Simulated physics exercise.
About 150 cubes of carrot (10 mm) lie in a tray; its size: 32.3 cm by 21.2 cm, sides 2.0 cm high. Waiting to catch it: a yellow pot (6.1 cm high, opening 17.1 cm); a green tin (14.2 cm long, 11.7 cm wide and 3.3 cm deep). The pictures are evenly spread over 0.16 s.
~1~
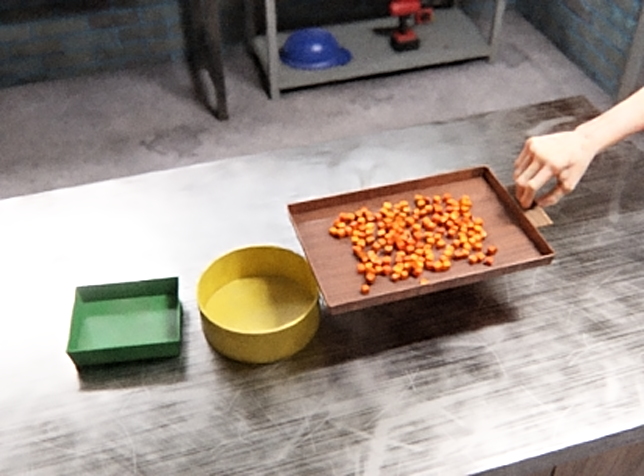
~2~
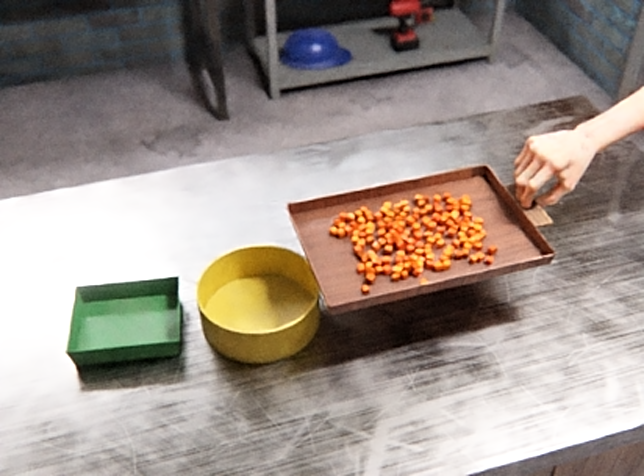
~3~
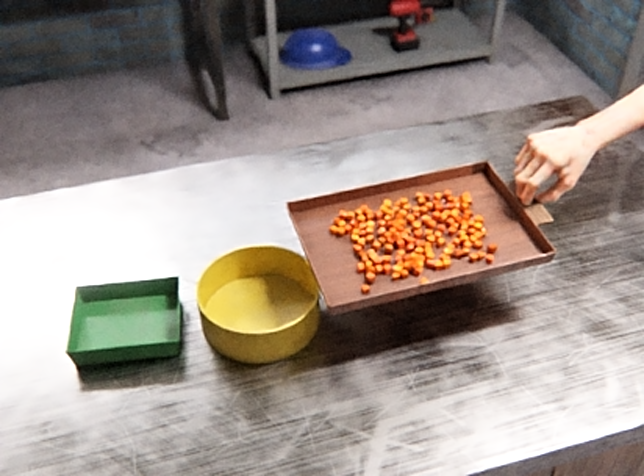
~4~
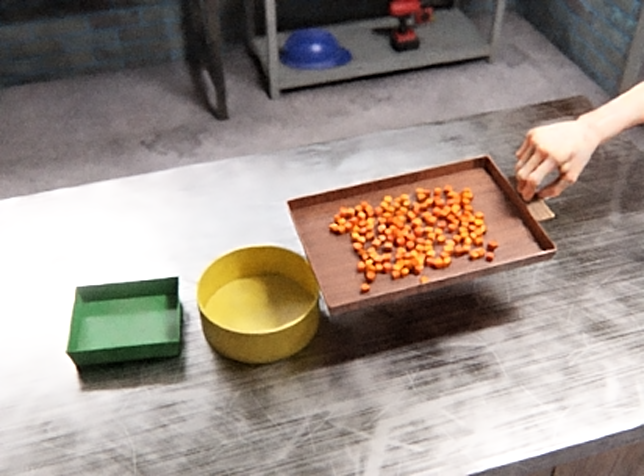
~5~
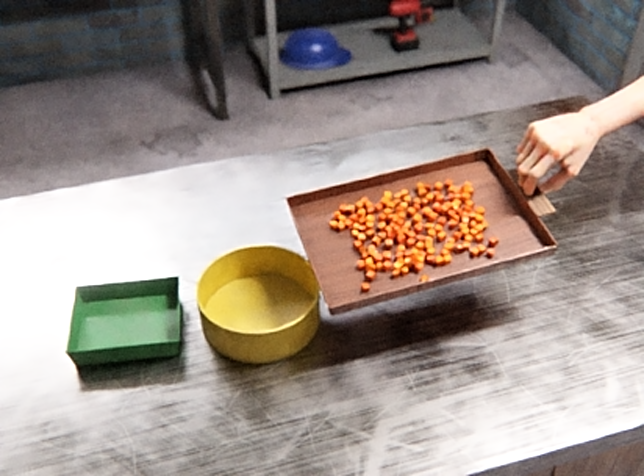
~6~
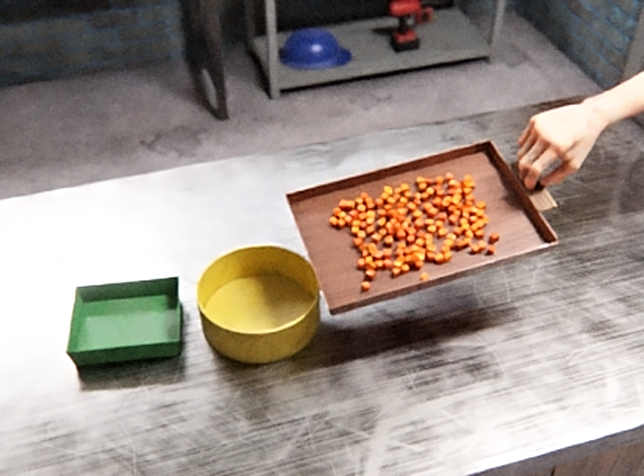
A hand reaches in from the right, holding the end of a brown tray of small orange carrot cubes above a worn metal table, seen from above at an angle in a workshop. A round yellow pot stands left of the tray, with a rectangular green tin farther left and a blue object on a shelf behind. The hand slowly raises the tray's right side, tilting it slightly toward the front left, while the cubes stay spread across it and the view remains still.
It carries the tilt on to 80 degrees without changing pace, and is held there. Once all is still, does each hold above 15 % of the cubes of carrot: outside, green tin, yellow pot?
Outside above, green tin below, yellow pot below.
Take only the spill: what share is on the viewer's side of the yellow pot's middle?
Some 100 per cent.
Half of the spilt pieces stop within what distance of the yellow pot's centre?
Some 18 cm.
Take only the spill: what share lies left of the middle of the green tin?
About 0 per cent.
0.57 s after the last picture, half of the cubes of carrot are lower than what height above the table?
About 16 cm.
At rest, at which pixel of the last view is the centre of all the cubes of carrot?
Near (343, 367).
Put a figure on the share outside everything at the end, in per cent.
Roughly 75 per cent.
Then, 0.31 s after the last picture, tilt 35 degrees; tray 100 %; middle of all pieces near (414, 199).
Then, 0.57 s after the last picture, tilt 58 degrees; tray 100 %; middle of all pieces near (385, 258).
Then, 0.81 s after the last picture, tilt 78 degrees; tray 70 %, outside 25 %, in the air 5 %; middle of all pieces near (361, 302).
Then, 1.04 s after the last picture, tilt 80 degrees; tray 55 %, outside 40 %, in the air 5 %; middle of all pieces near (353, 325).
In the end, green tin 0 %, yellow pot 0 %, tray 20 %, outside 75 %.
